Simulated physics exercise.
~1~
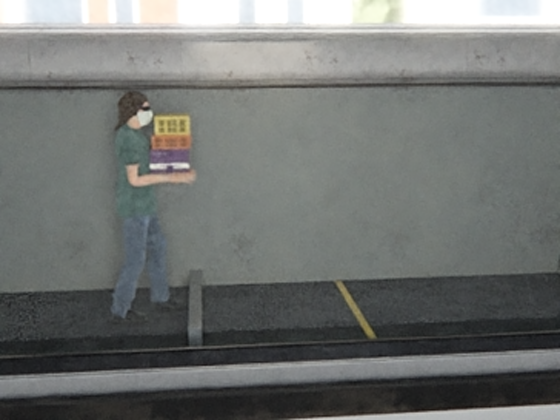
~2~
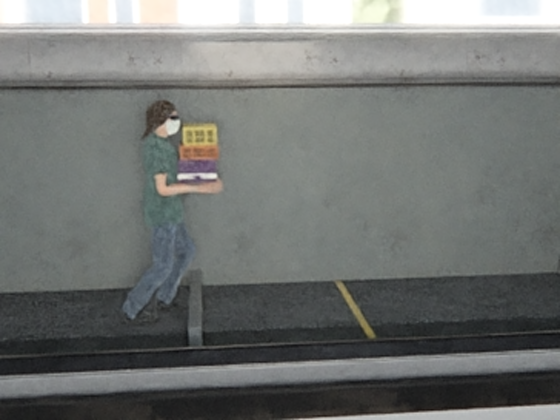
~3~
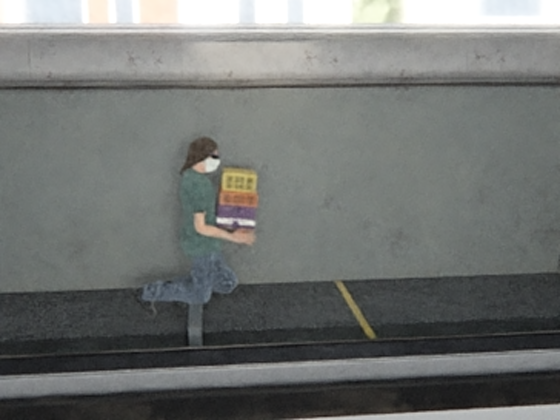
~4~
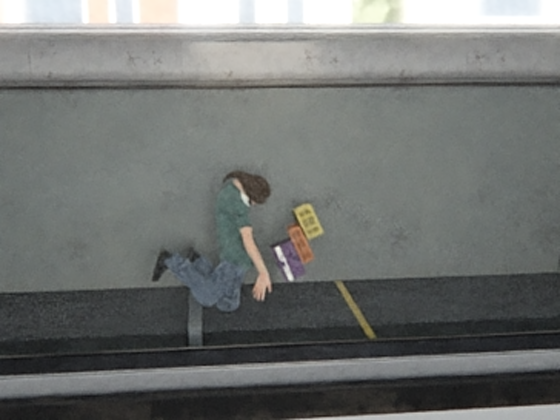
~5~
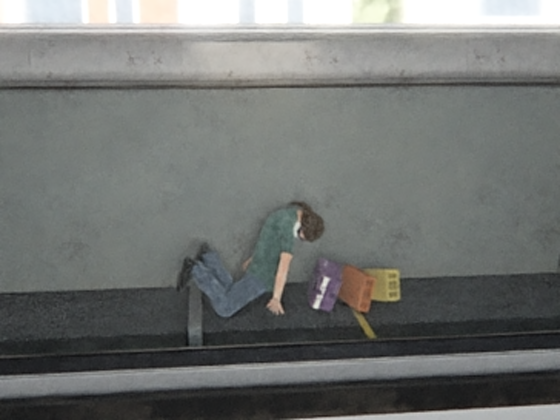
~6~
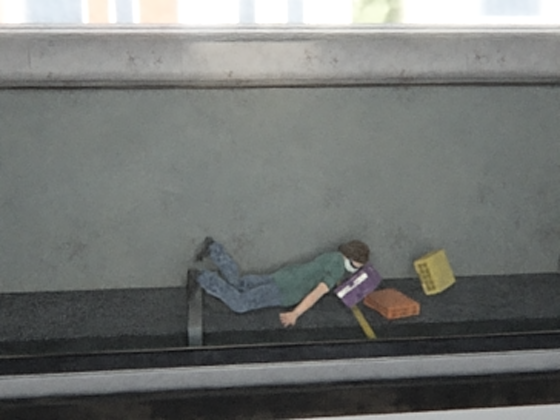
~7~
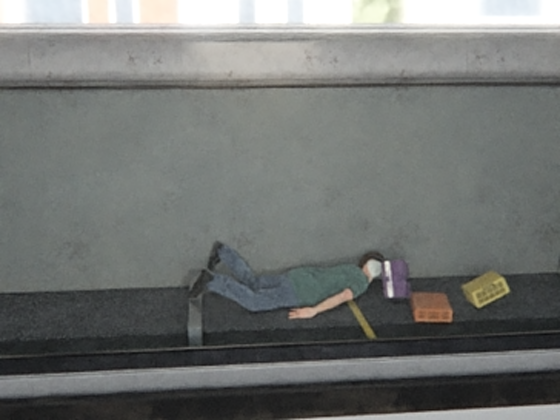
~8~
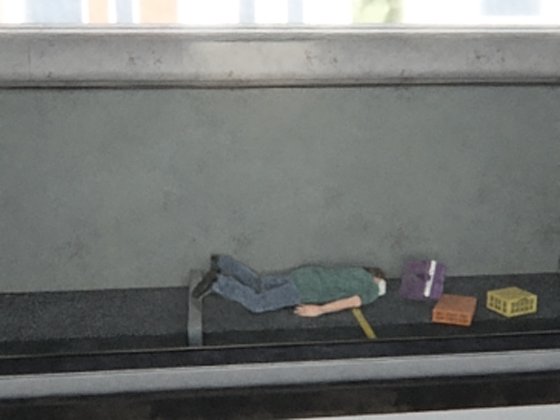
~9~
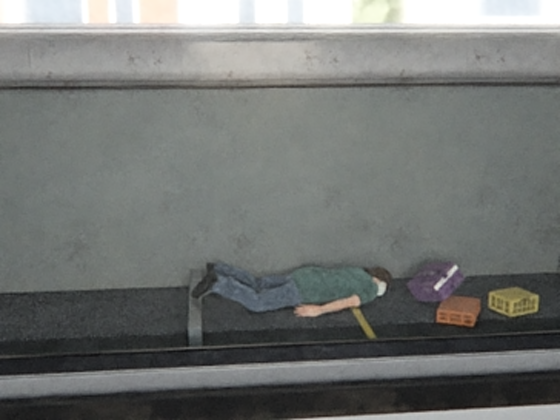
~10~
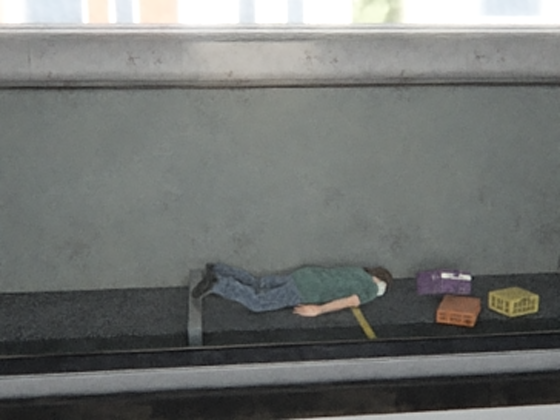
At the start, a masked person in a green shirt and jeans moves right toward a low rail, holding a stack of a yellow crate, an orange crate and a purple carton. At the rail, the person's knees buckle and the body sinks and pitches forward. The stack leaves the hands, tips over to the right and comes apart as it drops. The person falls flat, face down, while the crates tumble ahead and the carton rolls over near the head. Finally the person lies across the yellow line, feet by the rail, with all three containers beyond the line.
